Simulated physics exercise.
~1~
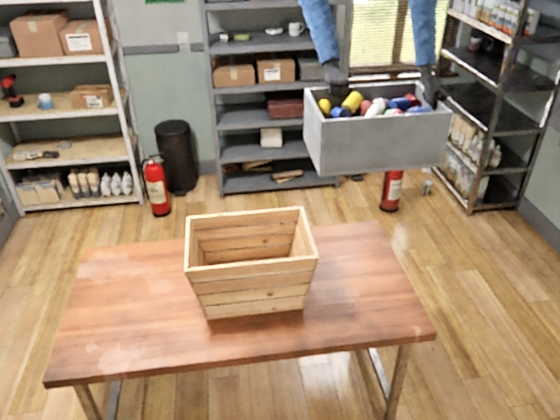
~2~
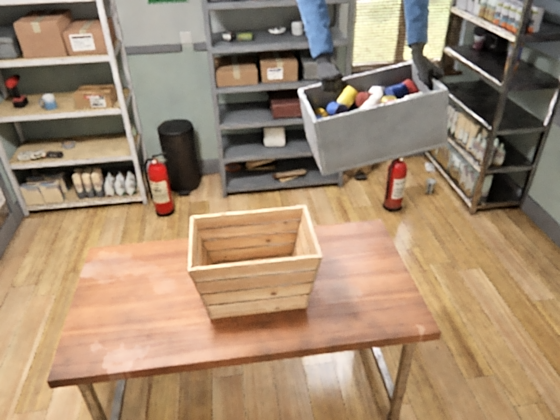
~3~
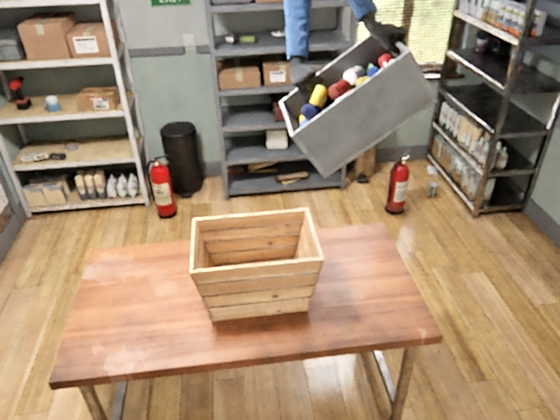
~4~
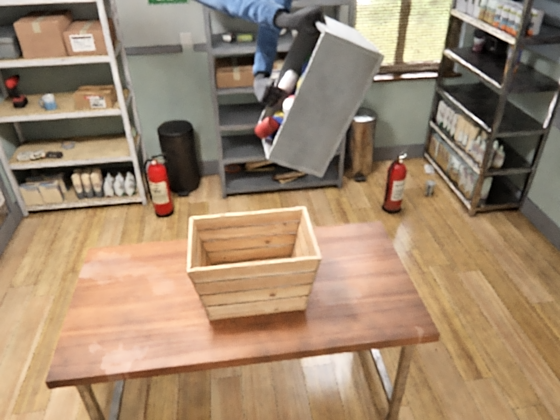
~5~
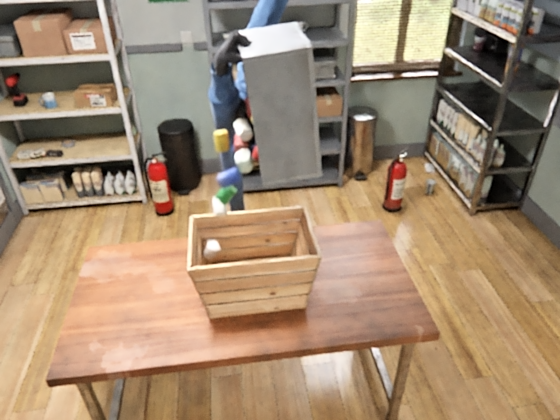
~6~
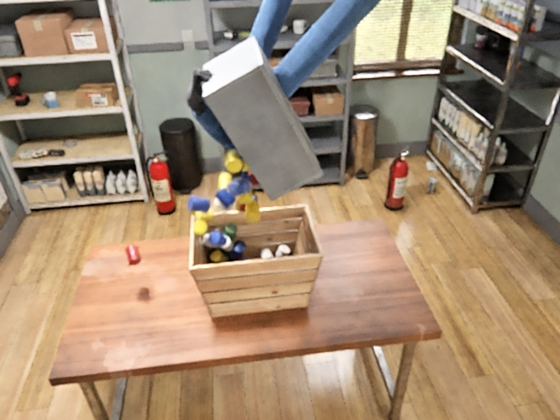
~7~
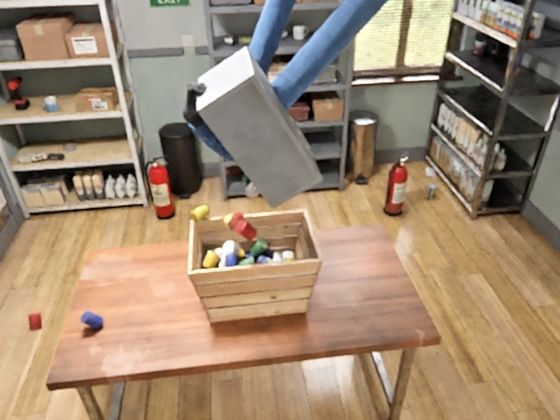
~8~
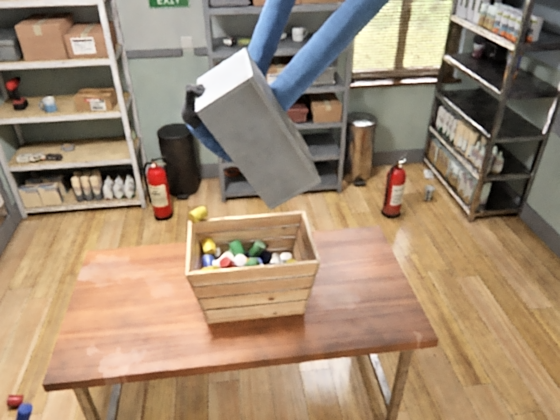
A worker in blue sleeves lifted a grey crate of colourful little jars and tipped it steeply over a wooden tub on a table, pouring most of them in, while a red one and a blue one tumbled off to the left onto the floor.
